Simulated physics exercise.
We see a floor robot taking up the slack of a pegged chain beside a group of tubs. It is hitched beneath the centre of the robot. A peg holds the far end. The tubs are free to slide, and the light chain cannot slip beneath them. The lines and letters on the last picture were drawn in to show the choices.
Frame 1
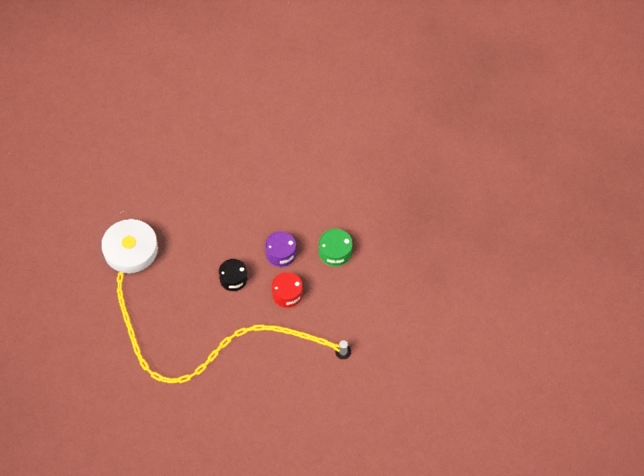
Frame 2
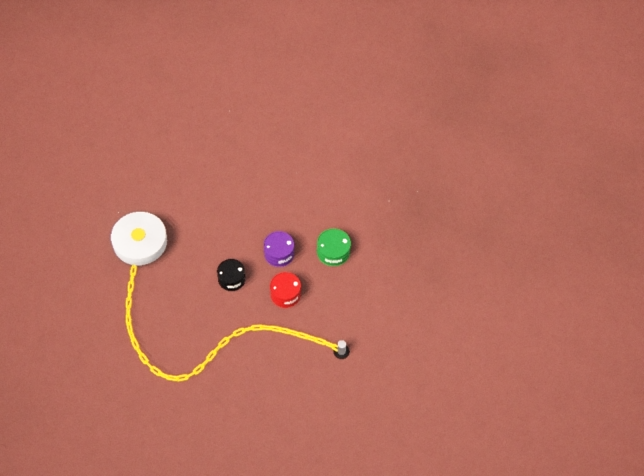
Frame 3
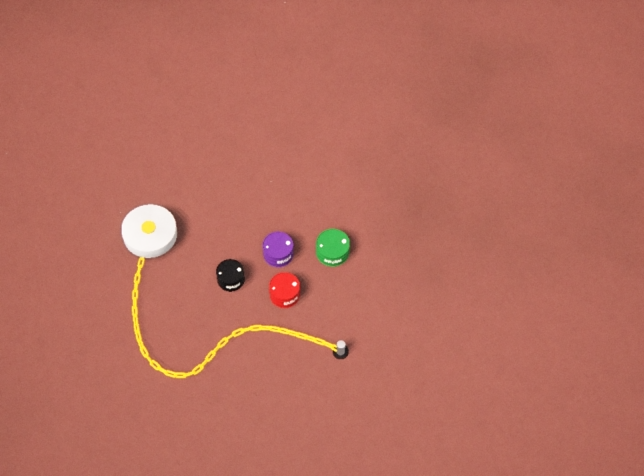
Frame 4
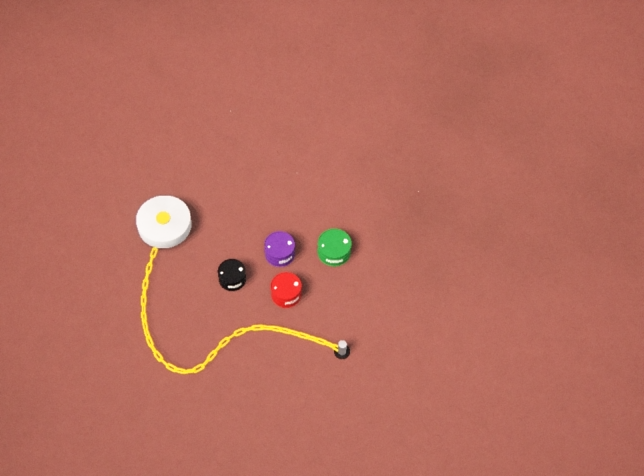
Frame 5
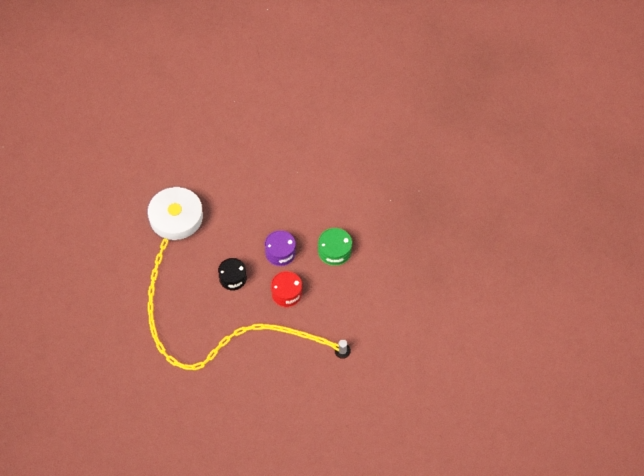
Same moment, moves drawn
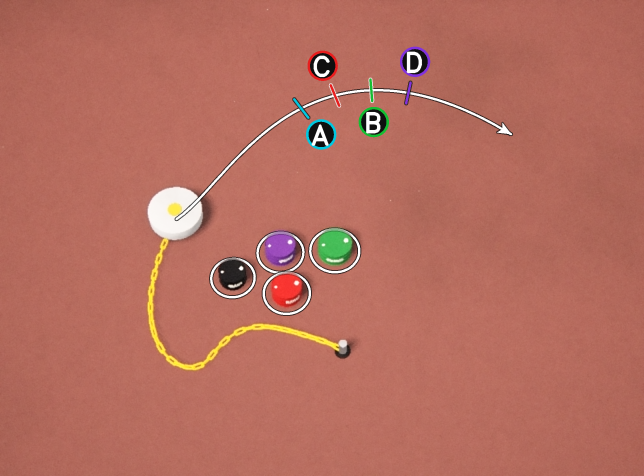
A white round robot with a yellow chain running from it to a small peg slid steadily up and to the right, while the black, purple, red and green tubs beside it stayed put.
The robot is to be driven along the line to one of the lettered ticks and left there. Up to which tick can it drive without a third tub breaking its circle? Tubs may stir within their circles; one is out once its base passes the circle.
At C, and not beyond.
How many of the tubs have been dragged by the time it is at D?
Four.
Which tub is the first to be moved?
The black tub.
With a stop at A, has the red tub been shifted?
No.
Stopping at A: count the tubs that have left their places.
One.
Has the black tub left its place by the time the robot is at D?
By then, yes.
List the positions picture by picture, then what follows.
Purple tub (281, 249); red tub (287, 290); green tub (335, 248), in the first frame.
Robot (139, 239); peg (342, 348), in the second frame.
Robot (150, 232); red tub (285, 290), in the third frame.
Robot (164, 223); black tub (232, 275), in the fourth frame.
Robot (176, 214); purple tub (280, 248); red tub (287, 289); green tub (335, 247), in the fifth frame.
On the marked copy, A at (301, 108); B at (371, 90); C at (335, 95); D at (408, 93); the route from (177, 219) via (323, 99) to (511, 134).
Following C. Soon after the start, robot (228, 162).
Later, robot (279, 116).
In the end, robot (335, 90); purple tub (287, 243); black tub (275, 267); two over the rings.
As for the rest, A is within the limit but short; B has three over the rings; D has four over the rings.
